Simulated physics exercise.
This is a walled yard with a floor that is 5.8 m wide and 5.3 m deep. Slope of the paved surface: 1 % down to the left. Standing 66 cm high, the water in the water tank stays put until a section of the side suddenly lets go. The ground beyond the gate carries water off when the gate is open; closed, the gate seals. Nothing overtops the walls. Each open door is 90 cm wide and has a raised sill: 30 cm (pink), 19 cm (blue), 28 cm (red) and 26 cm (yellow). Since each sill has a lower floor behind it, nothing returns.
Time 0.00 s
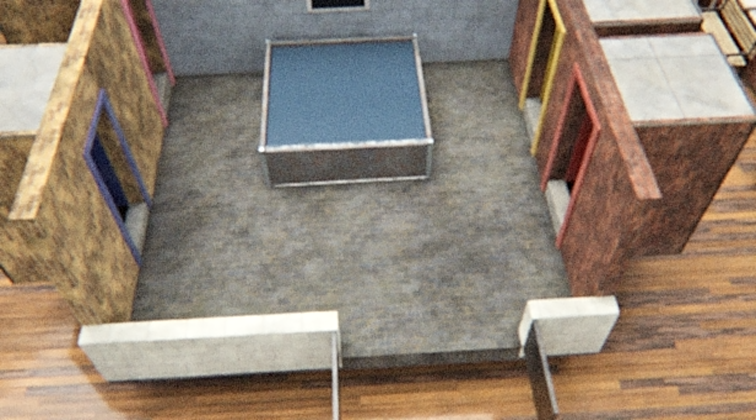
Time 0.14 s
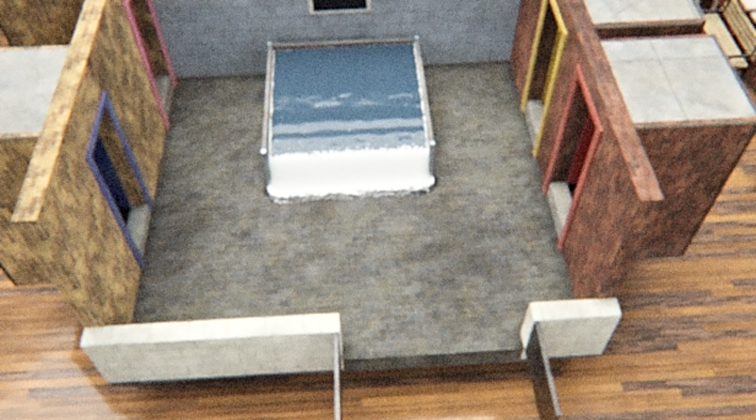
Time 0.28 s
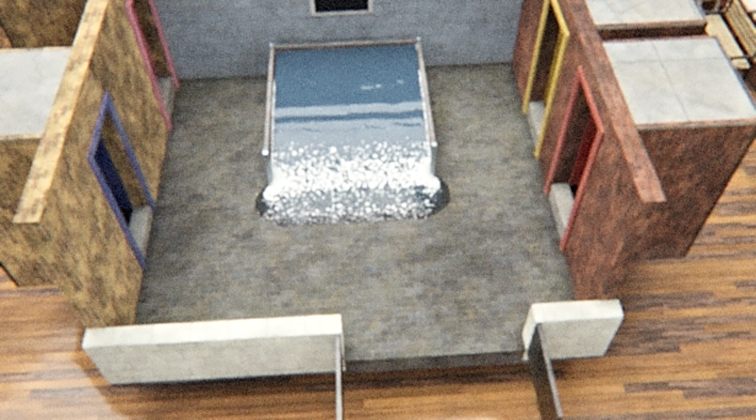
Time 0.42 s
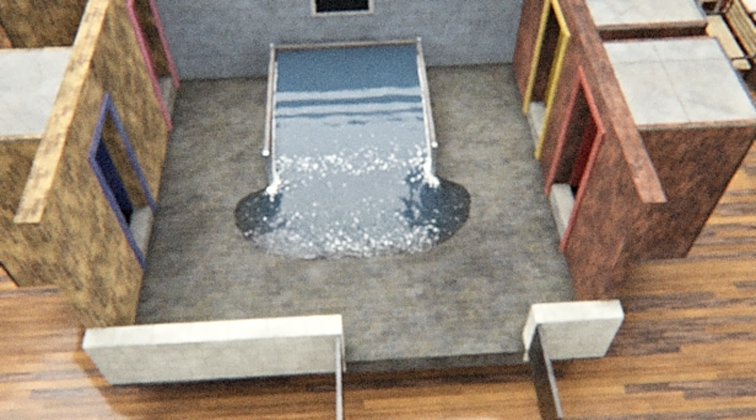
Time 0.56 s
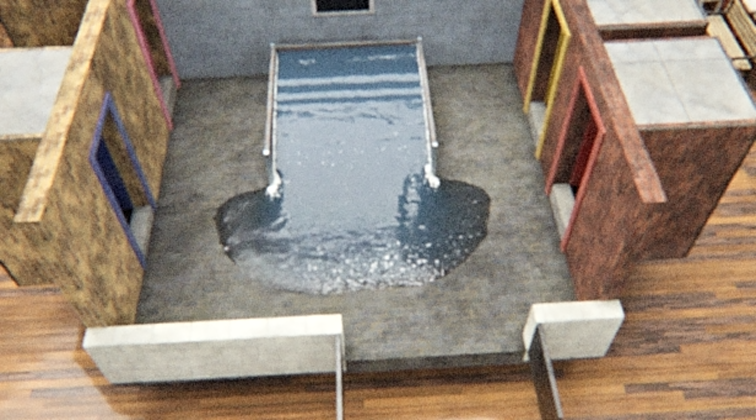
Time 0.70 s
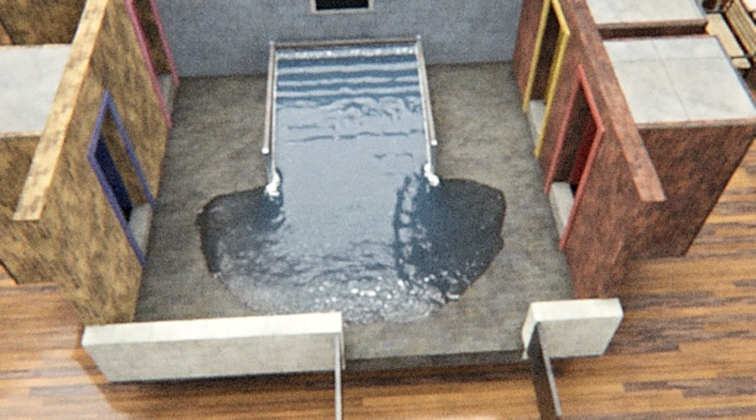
The footage shows a still tank of blue water in a walled yard with coloured doorways; its front opens and water pours out in a foaming rush, then spreads forward and sideways across the grey paved floor.
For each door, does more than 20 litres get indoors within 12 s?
Door by door: Pink door - no; blue door - no; red door - no; yellow door - no.
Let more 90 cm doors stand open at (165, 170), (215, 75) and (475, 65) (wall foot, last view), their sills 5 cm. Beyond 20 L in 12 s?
Well, the first is on the high side, the second is on the high side, and the third is on the low side.
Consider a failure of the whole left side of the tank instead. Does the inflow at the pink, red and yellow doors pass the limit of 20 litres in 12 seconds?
In that case, pink door: More than that, red door: Less than that, yellow door: Less than that.
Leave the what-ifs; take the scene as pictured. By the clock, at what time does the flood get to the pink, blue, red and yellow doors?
Pink: 3.8 s; blue: 1.4 s; red: 1.4 s; yellow: 4.5 s.
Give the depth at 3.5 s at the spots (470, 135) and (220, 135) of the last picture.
0 and 1 cm, respectively.
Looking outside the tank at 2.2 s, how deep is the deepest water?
I'd say near 48 centimetres.
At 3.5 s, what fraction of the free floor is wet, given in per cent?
I'd say around 65 %.
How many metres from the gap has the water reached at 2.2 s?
Some 4.0 m out.
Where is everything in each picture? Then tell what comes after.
The water tank at (344, 93) is whole and still, 66 cm deep, in the first picture.
The front is at (431, 185), 1.2 m from the gap at (350, 171); 0.4 m2 of floor is under water; 66 cm left at the back of the water tank, in the second picture.
Water pours out at (351, 174) and has run 1.4 m, to (443, 202); typically 12 cm deep outside, 66 cm at the water tank's back, in the third picture.
Water pours out at (352, 175) and has run 1.8 m, to (462, 217); typically 10 cm deep outside, 66 cm at the water tank's back, in the fourth picture.
Water pours out at (352, 175) and has run 2.1 m, to (244, 263); typically 8 cm deep outside, 65 cm at the water tank's back, in the fifth picture.
Water pours out at (352, 173) and has run 2.5 m, to (280, 316); typically 7 cm deep outside, 60 cm at the water tank's back, in the sixth picture.
After 1.4 s water covers 50 % of the floor and is deepest (36 cm) near (312, 343); pink door not reached, blue door not reached, red door not reached, yellow door not reached.
After 2.2 s water covers 55 % of the floor and is deepest (48 cm) near (128, 354); pink door not reached, blue door 3 cm at the sill, 0 L in, red door 3 cm at the sill, 0 L in, yellow door not reached.
After 3.5 s water covers 65 % of the floor and is deepest (33 cm) near (128, 354); pink door not reached, blue door 13 cm at the sill, 0 L in, red door 6 cm at the sill, 0 L in, yellow door not reached.
After 7.0 s water covers 95 % of the floor and is deepest (20 cm) near (169, 132); pink door 19 cm at the sill, 0 L in, blue door 10 cm at the sill, 0 L in, red door 2 cm at the sill, 0 L in, yellow door 1 cm at the sill, 0 L in.
After 12.0 s water covers 95 % of the floor and is deepest (12 cm) near (241, 347); pink door 11 cm at the sill, 0 L in, blue door 11 cm at the sill, 0 L in, red door 2 cm at the sill, 0 L in, yellow door 4 cm at the sill, 0 L in.
